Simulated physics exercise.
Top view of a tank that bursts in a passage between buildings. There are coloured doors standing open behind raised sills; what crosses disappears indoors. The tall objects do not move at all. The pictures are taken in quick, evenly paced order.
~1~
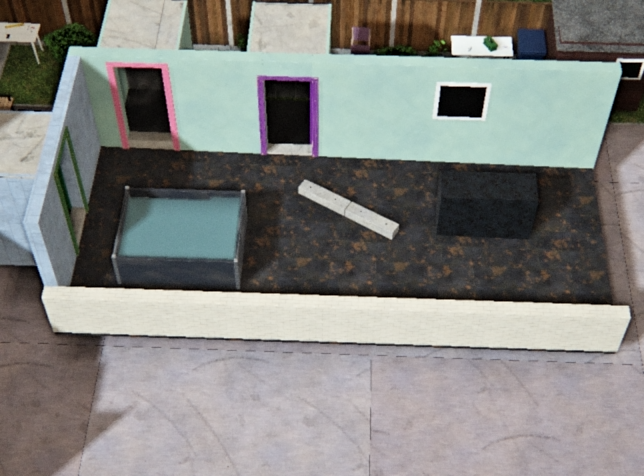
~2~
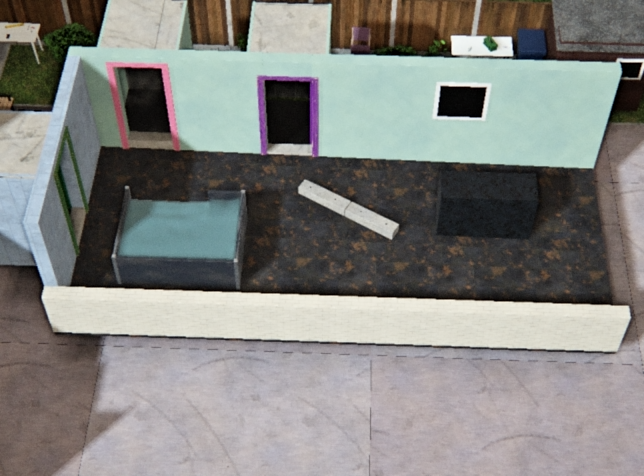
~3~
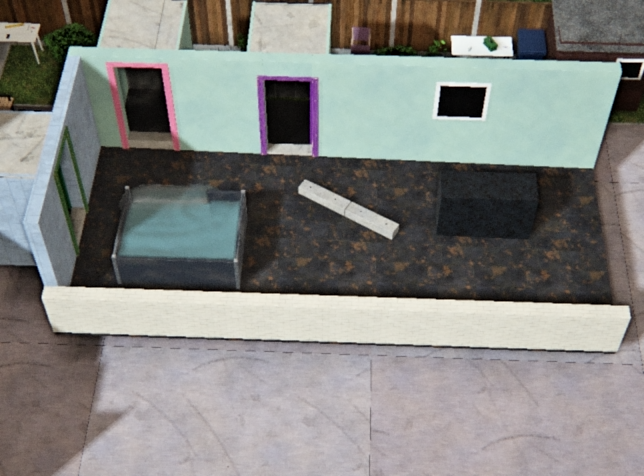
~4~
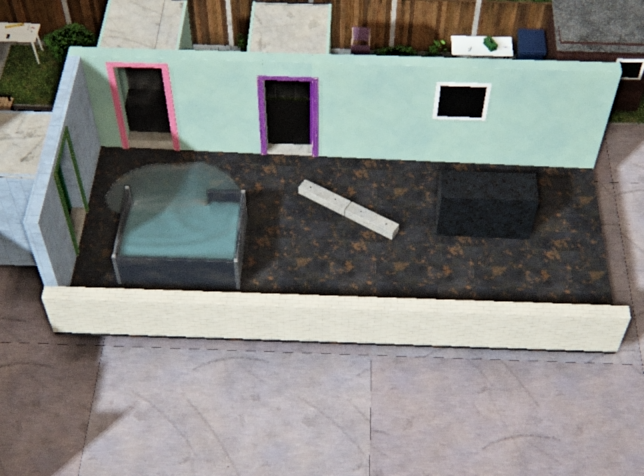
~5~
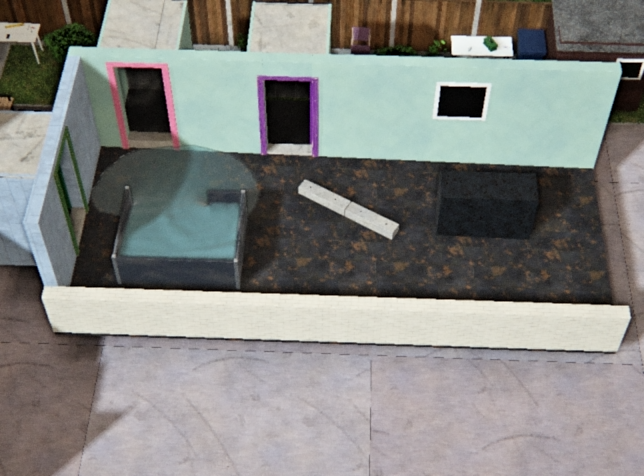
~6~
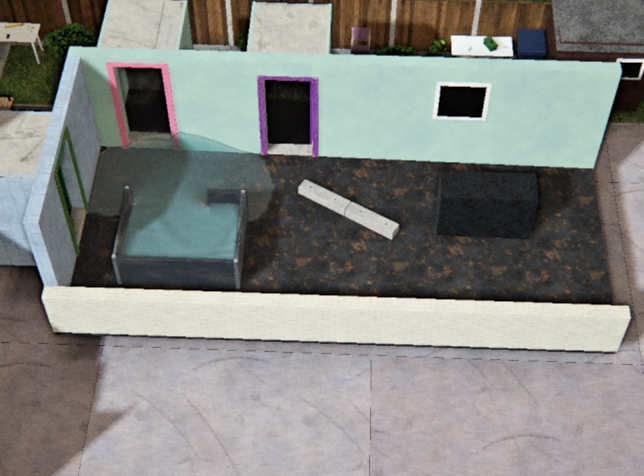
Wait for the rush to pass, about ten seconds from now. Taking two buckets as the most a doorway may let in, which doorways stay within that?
The green door stays within it, the purple door goes over it, the pink door goes over it.
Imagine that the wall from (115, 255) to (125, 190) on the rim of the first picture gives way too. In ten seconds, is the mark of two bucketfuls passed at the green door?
After that, green door tops the limit.
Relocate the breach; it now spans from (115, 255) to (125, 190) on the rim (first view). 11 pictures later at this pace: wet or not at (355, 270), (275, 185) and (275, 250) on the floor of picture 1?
In the order given: Untouched, untouched and untouched.
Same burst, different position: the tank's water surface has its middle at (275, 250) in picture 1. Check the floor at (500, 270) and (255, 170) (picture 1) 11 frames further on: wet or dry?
Spared, soaked.
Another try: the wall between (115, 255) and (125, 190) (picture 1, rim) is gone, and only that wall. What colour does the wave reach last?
It's the purple-painted one.
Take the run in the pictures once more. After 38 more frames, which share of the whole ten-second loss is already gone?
Somewhere around 45 per cent, I'd say.
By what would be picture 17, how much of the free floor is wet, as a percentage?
Share estimate: About 30 per cent.
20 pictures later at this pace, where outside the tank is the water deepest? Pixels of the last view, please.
Near (76, 308).
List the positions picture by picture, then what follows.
In the first frame, still water in the open tank at (180, 227).
In the second frame, water pours out on the open tank's far side and has run to a hidden place.
In the third frame, water pours out on the open tank's far side and has run to a hidden place.
In the fourth frame, the front is at (205, 166), out from the gap on the open tank's far side.
In the fifth frame, water pours out on the open tank's far side and has run to (225, 153).
In the sixth frame, the front is at (114, 148), out from the gap on the open tank's far side.
A moment on, water covers 15 % of the floor; the green door not reached, the purple door under two buckets in, the pink door over two buckets in.
Next, water covers 30 % of the floor; the green door wet at the sill, nothing in, the purple door under two buckets in, the pink door far over two buckets in.
Then, water covers 55 % of the floor; the green door wet at the sill, nothing in, the purple door over two buckets in, the pink door far over two buckets in.
Later, water covers 80 % of the floor; the green door wet at the sill, nothing in, the purple door over two buckets in, the pink door far over two buckets in.
In the end, water covers 90 % of the floor; the green door wet at the sill, nothing in, the purple door over two buckets in, the pink door far over two buckets in.
